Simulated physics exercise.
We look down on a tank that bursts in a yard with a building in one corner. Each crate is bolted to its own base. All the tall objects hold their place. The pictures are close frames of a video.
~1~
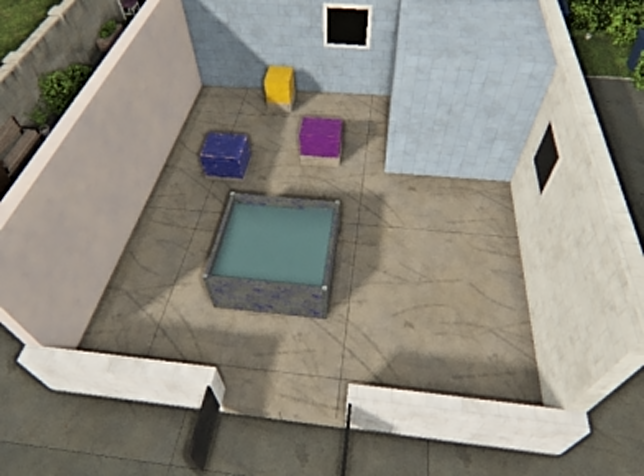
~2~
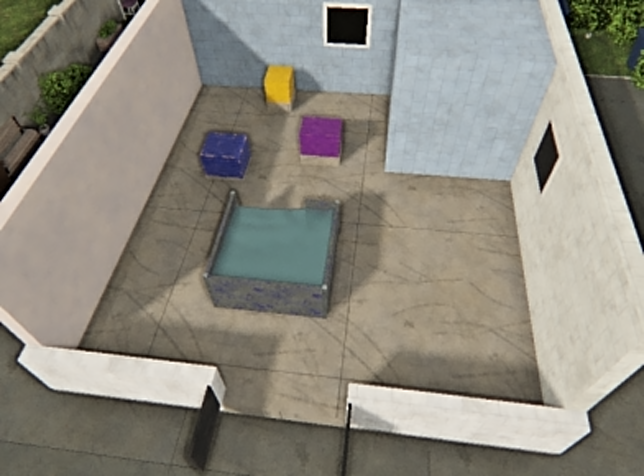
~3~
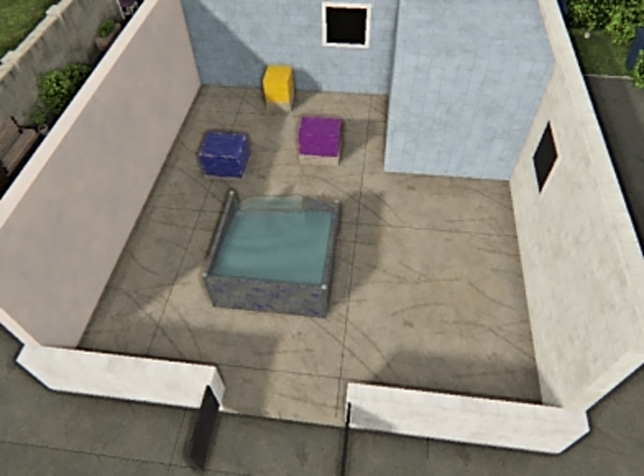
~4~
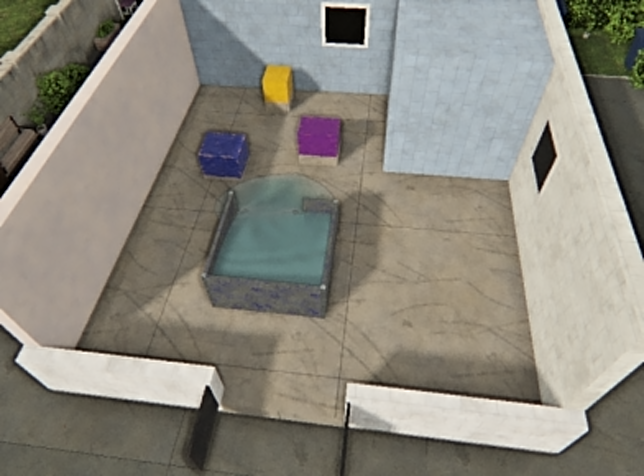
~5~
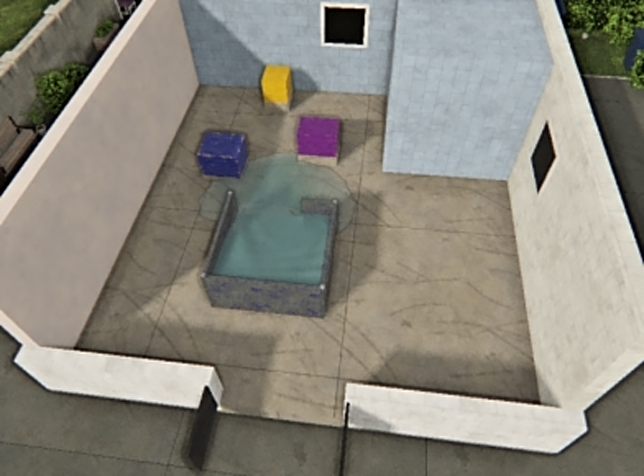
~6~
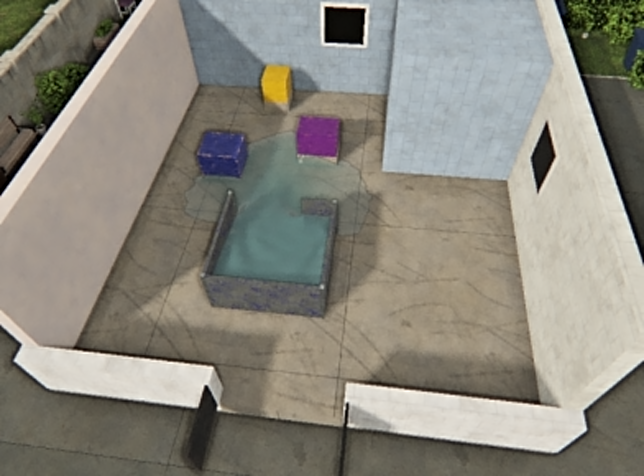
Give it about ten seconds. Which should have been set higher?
One by one: The purple crate gets wet; the blue crate gets wet; the yellow crate gets wet.
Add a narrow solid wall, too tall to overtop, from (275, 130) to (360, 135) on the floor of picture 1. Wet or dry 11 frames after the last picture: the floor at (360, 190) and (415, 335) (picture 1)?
In turn: Flooded, clear.
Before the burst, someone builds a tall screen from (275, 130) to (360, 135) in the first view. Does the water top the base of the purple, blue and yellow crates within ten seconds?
In short: Purple crate is wetted, blue crate is topped, yellow crate stays dry.
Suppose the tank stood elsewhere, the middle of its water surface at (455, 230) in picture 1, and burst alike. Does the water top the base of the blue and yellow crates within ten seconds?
One by one: Blue is topped, yellow stays dry.
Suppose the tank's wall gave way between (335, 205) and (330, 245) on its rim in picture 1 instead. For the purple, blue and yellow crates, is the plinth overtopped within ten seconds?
One by one: The purple one escapes it, the blue one ends up wet, the yellow one is safe.
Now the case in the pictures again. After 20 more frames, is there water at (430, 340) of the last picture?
There: Dry.
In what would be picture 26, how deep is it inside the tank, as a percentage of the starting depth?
Roughly 24 per cent.
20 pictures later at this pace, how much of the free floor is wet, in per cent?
I make it 60 per cent.
A moment on, water covers 25 % of the floor; the purple crate water round its plinth, the blue crate water round its plinth, the yellow crate water round its plinth.
Next, water covers 40 % of the floor; the purple crate water round its plinth, the blue crate water round its plinth, the yellow crate water round its plinth.
Then, water covers 60 % of the floor; the purple crate water round its plinth, the blue crate water round its plinth, the yellow crate water round its plinth.
Later, water covers 80 % of the floor; the purple crate water round its plinth, the blue crate water round its plinth, the yellow crate water round its plinth.
In the end, water covers 95 % of the floor; the purple crate was topped, the blue crate was topped, the yellow crate was topped.
